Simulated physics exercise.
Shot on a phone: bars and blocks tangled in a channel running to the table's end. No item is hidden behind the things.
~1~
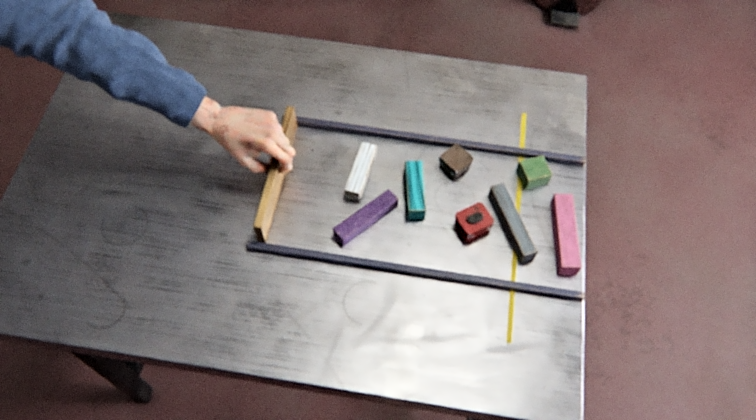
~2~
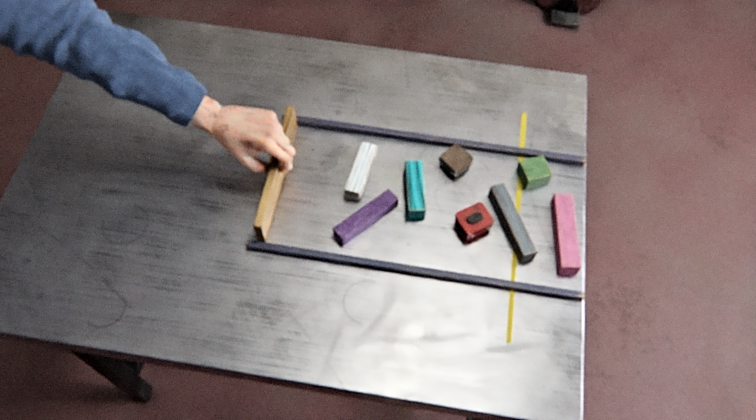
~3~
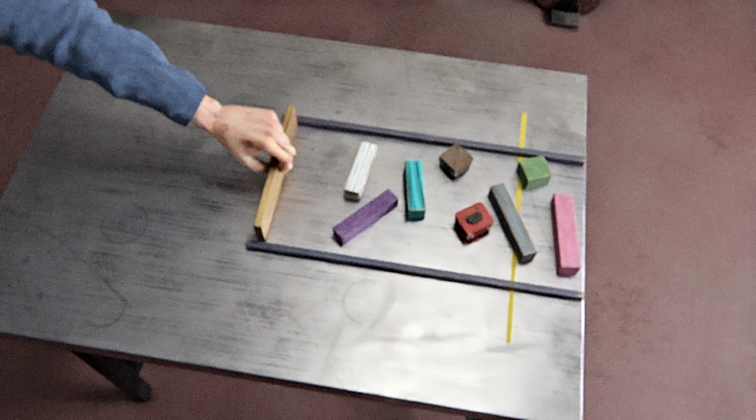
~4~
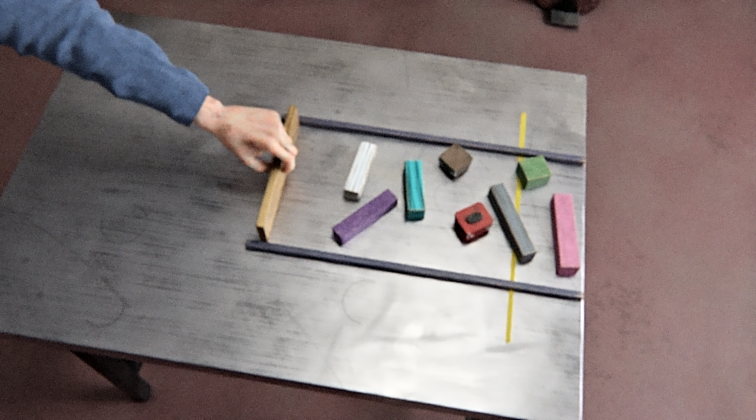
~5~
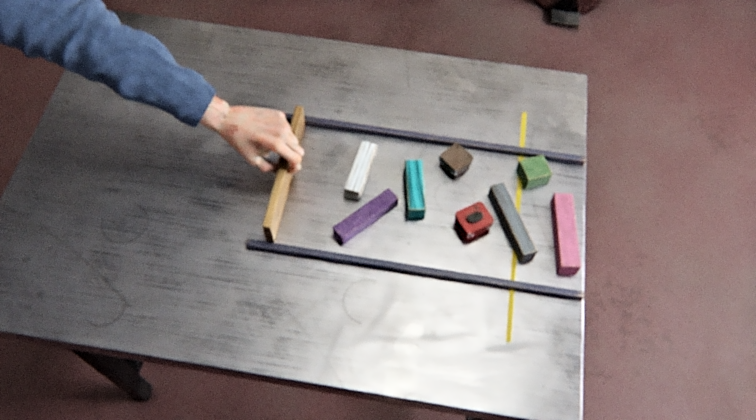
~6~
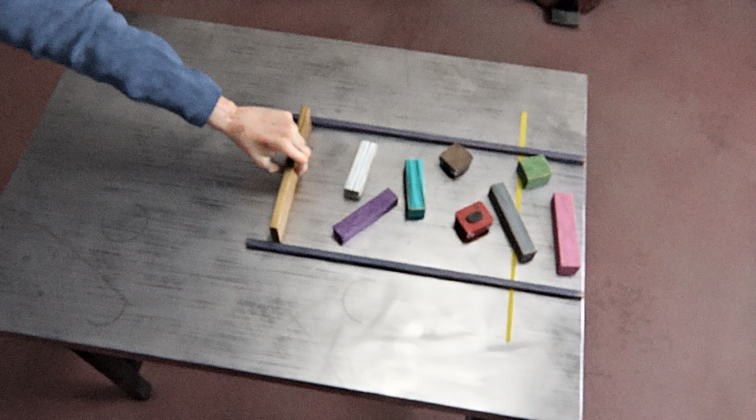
On a metal table, a hand slides a wooden board slightly right toward scattered colored blocks.
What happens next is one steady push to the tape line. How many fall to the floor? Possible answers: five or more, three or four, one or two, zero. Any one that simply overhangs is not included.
One or two of them.
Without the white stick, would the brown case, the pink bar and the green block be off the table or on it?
I'd say the brown case stays where it is, the pink bar ends up down, and the green block stays where it is.
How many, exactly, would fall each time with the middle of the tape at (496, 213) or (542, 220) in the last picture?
0 and 3 down on the floor.
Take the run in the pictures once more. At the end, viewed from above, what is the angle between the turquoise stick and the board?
About 25° out of line.
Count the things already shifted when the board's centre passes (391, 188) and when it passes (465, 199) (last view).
3 and 6.
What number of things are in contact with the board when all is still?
It is in contact with 2.
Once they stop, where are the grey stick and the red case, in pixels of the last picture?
Grey stick at (585, 232), red case at (556, 256).
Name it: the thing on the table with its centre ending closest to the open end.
It would be the grey stick.
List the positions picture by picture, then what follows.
In the first picture, pink bar (565, 234); green block (534, 173); grey stick (512, 222); board (277, 173); tape (517, 217).
In the second picture, green block (534, 173); red case (473, 223).
In the third picture, grey stick (512, 222); turquoise stick (415, 189).
In the fourth picture, pink bar (565, 233); purple bar (366, 216).
In the fifth picture, green block (534, 172); white stick (361, 170).
In the sixth picture, pink bar (565, 233); green block (534, 172); grey stick (512, 221); board (292, 173); tape (517, 216).
A little later, none off yet; pink bar at rest near (565, 233); green block at rest near (534, 172); grey stick at rest near (512, 221).
Next, none off yet; pink bar moving near (571, 234); green block shifted a little near (546, 175); grey stick shifted a little near (554, 226).
When it is over, the number that fall off is one or two; down, pink bar.
